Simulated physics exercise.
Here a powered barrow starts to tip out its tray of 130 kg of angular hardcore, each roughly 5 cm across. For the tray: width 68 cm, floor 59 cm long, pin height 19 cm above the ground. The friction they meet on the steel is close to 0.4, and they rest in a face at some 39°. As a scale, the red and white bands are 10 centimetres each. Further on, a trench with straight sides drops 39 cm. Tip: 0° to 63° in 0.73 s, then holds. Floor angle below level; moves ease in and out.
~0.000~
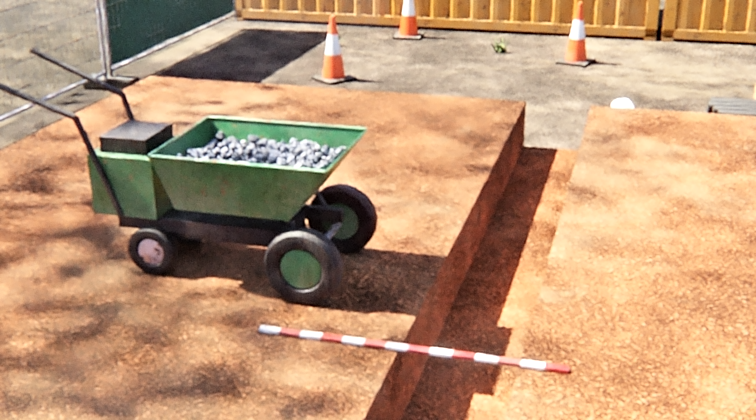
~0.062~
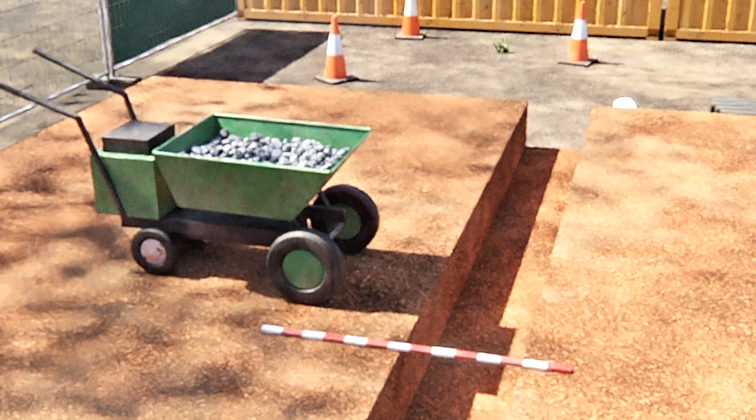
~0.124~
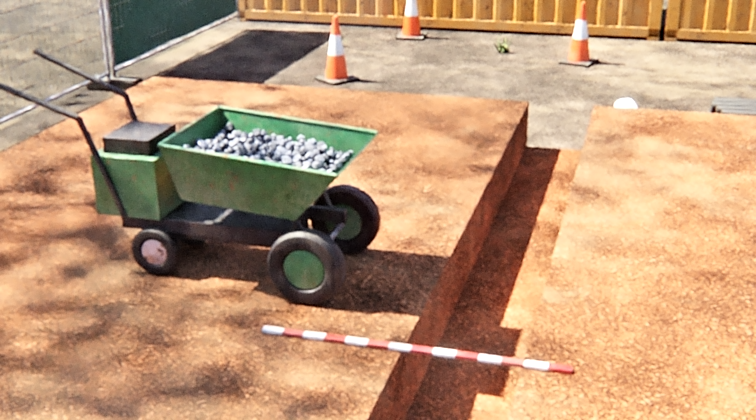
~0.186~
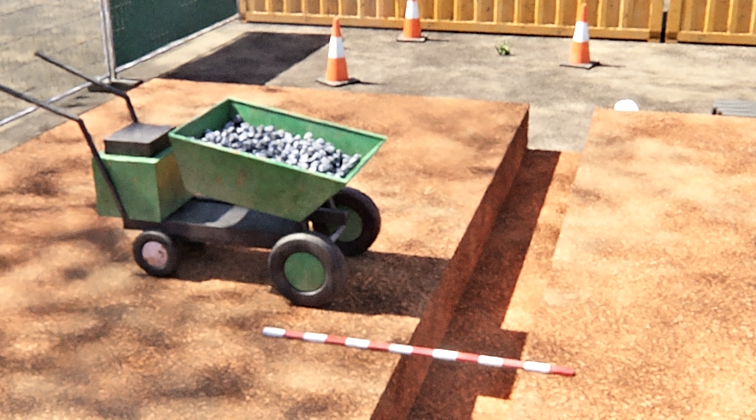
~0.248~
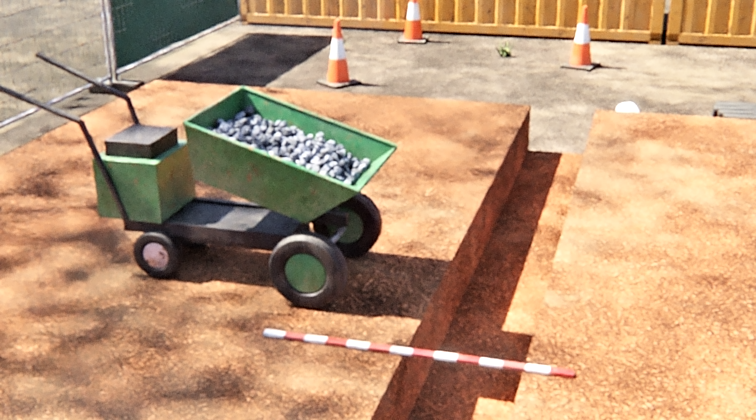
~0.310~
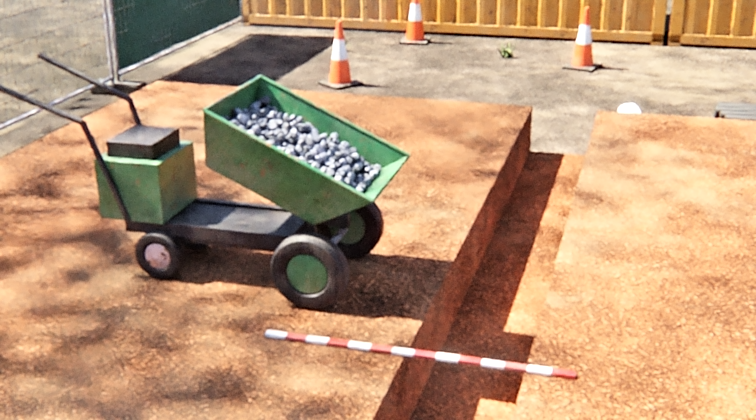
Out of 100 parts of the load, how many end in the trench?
Some 59 out of 100.
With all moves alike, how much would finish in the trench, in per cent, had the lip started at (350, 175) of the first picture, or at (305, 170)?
About 55 per cent from the first spot, about 50 from the second.
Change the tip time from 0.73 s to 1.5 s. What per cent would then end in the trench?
Expected share: Around 50%.
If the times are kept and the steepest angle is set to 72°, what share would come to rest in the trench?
With that change, near 100 per cent.
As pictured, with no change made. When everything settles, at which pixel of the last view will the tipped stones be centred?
(496, 362).
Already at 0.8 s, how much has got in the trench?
10 per cent, give or take.
After 0.6 s the floor is at 53°; 100 % in the tray; the foremost stones are at (398, 220).
After 0.8 s the floor is at 63°; 91 % in the tray, 1 % short of the trench, 8 % in the trench; the foremost stones are at (463, 295).
After 1.2 s the floor is at 63°; 56 % in the tray, 1 % short of the trench, 43 % in the trench; the foremost stones are at (540, 340).
After 3.1 s the floor is at 63°; 41 % in the tray, 59 % in the trench; the foremost stones are at (545, 349).
